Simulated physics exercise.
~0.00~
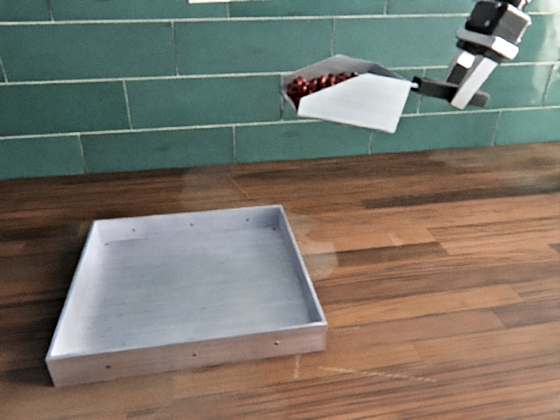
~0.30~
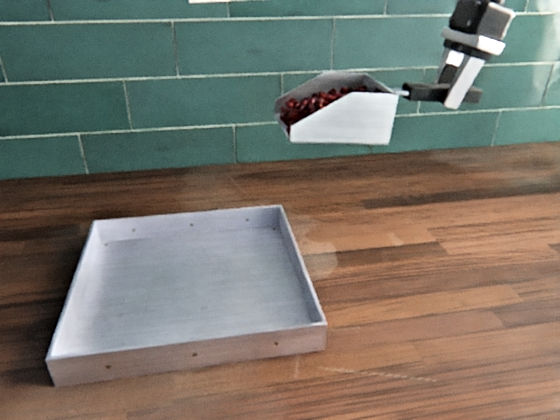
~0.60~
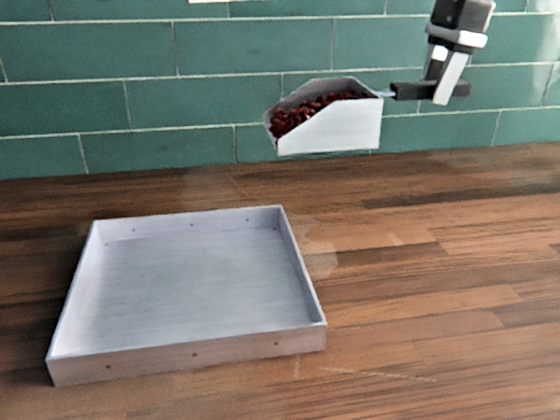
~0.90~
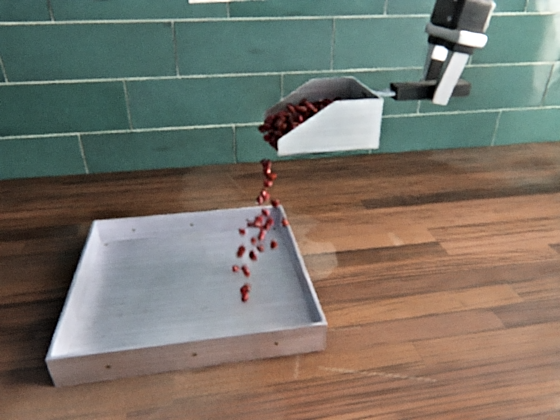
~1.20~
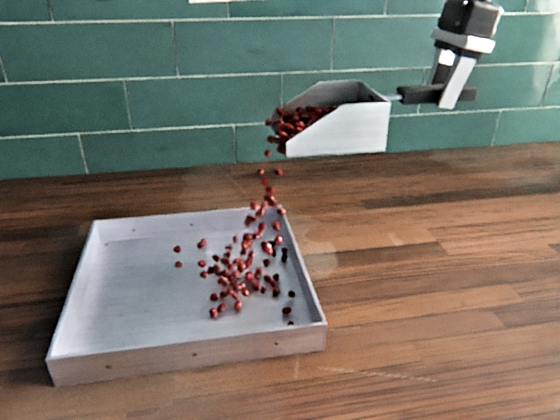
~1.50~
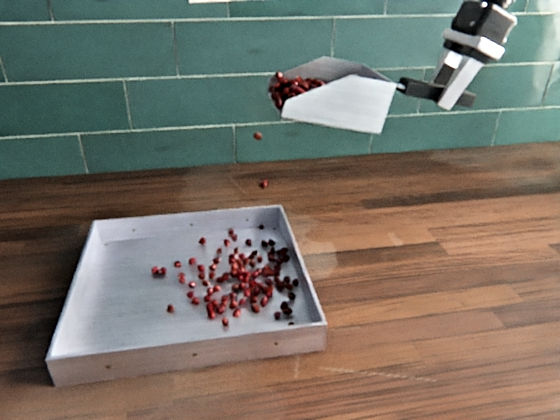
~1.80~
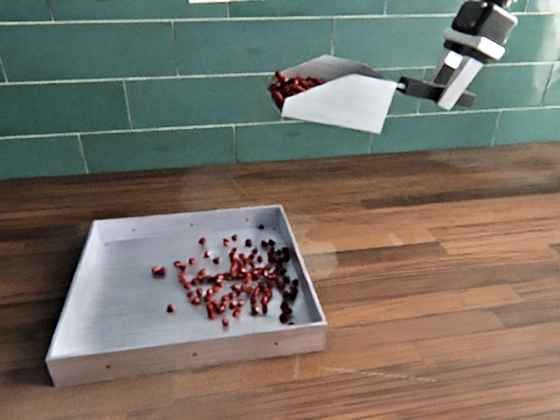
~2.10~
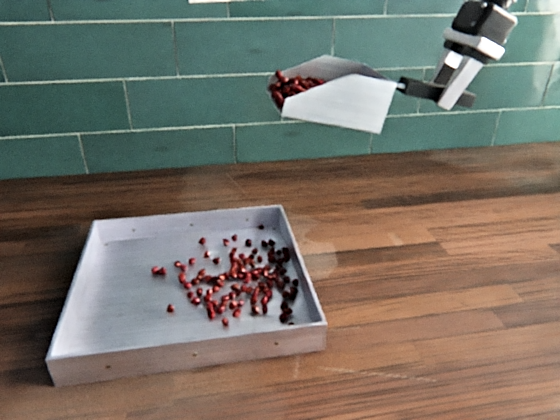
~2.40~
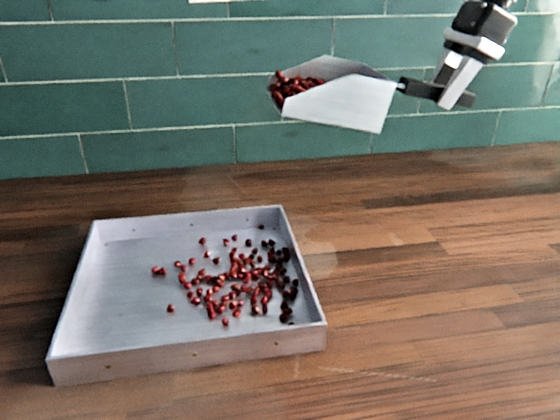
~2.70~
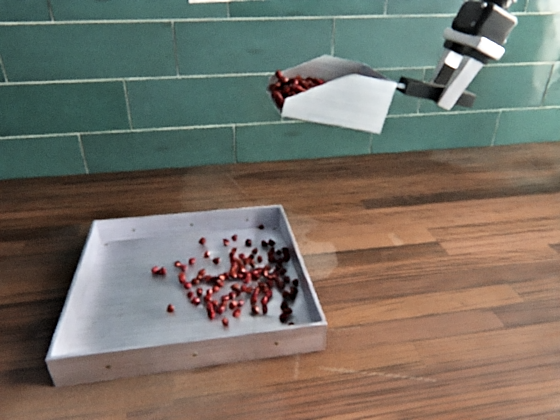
A robotic arm holding a scoop of dark red beans moves left and down, levelling it so some spill into a shallow grey tray on a wooden surface, then tips it back and holds still, with beans remaining in the scoop and others scattered across the tray's right side.
